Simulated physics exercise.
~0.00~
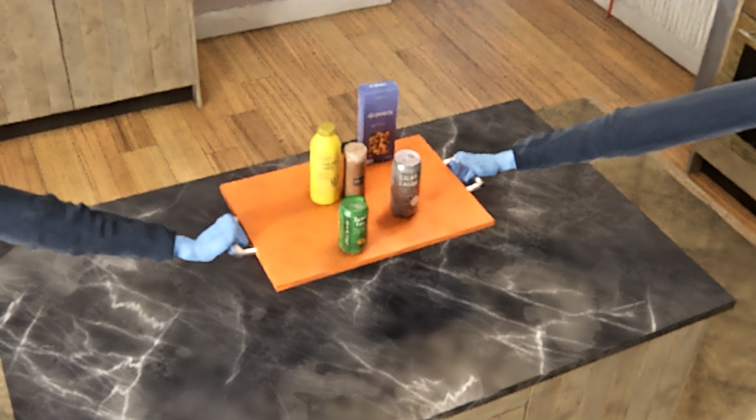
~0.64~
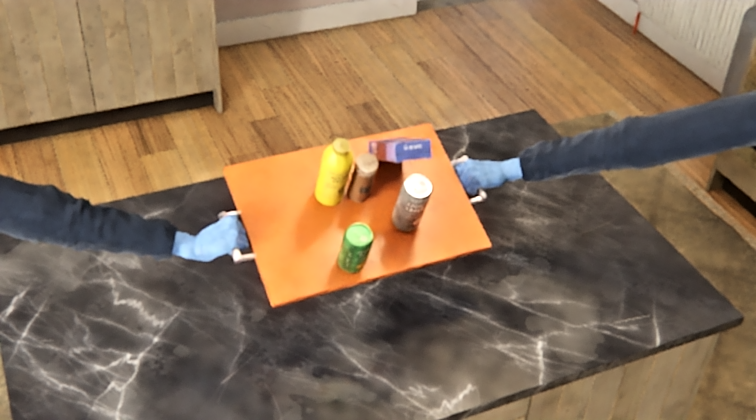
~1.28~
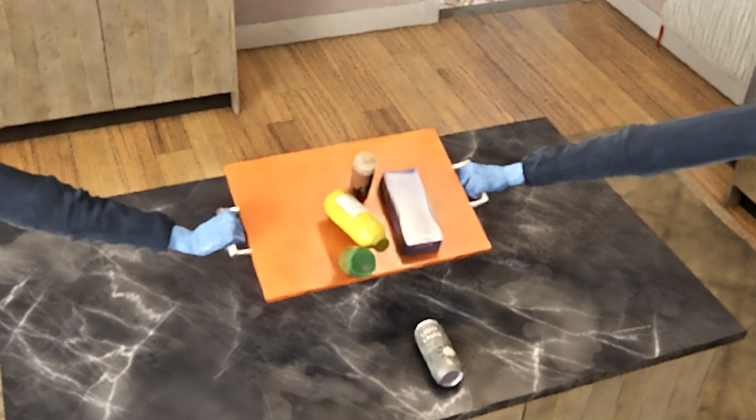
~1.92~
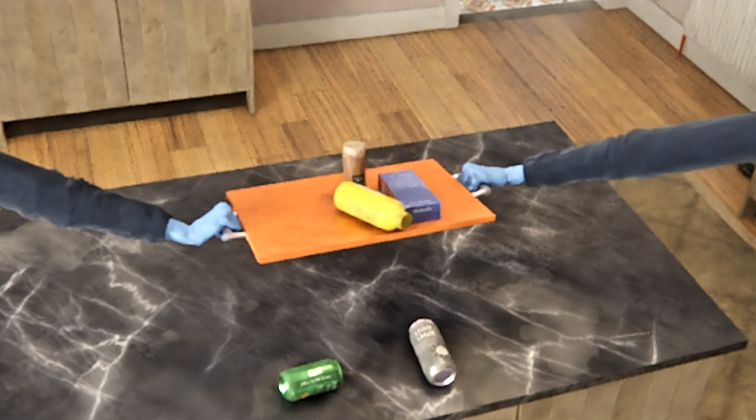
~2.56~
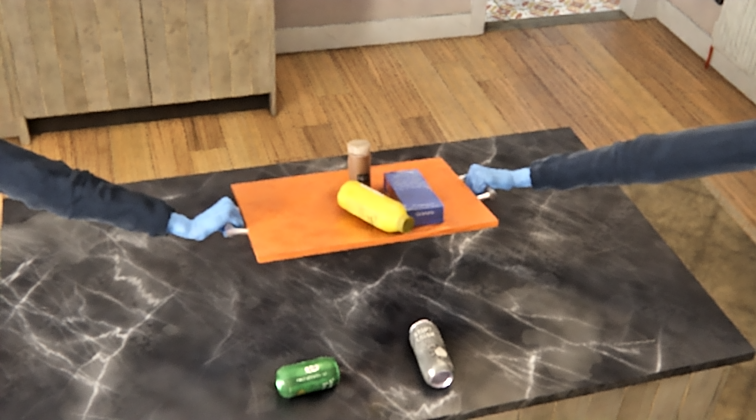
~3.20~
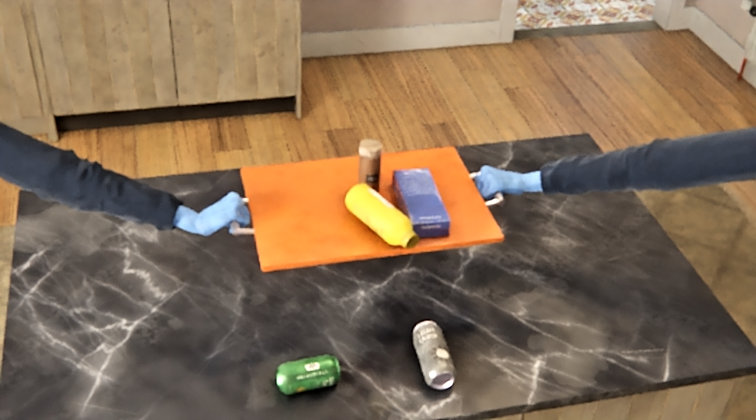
In the video, two gloved hands tilt an orange tray of five items toward the near side, then back, so the grey can and green can fall onto the dark marbled counter, while the yellow bottle and blue packet topple on the tray and the brown shaker ends upright.
